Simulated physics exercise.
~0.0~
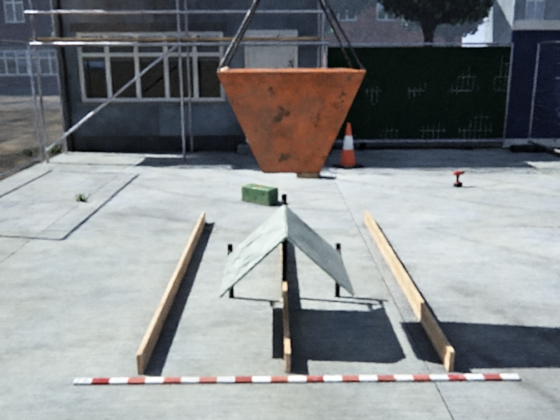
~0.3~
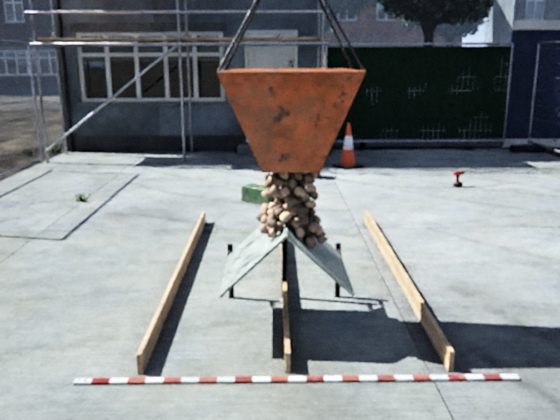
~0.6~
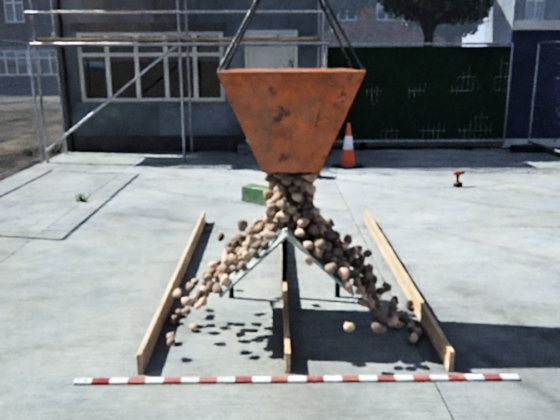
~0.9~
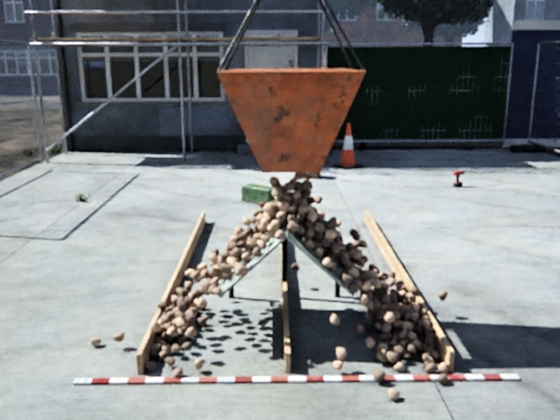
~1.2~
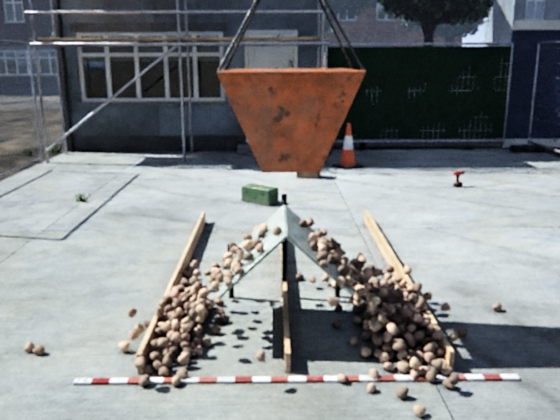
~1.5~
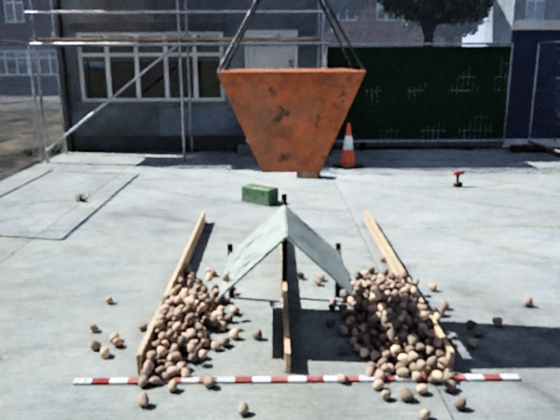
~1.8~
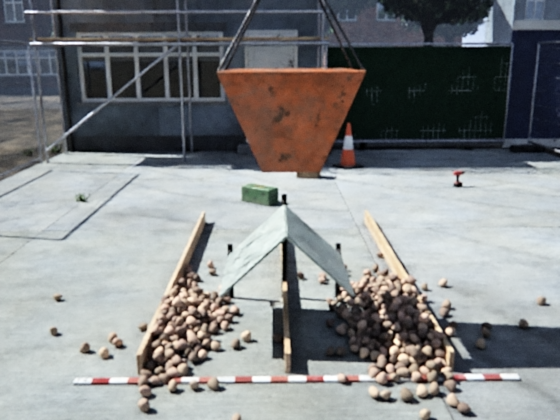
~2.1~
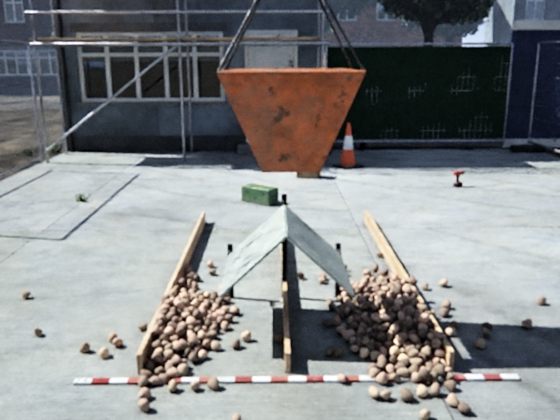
An orange skip drops brown stones onto sloping steel, and more settle right than left.
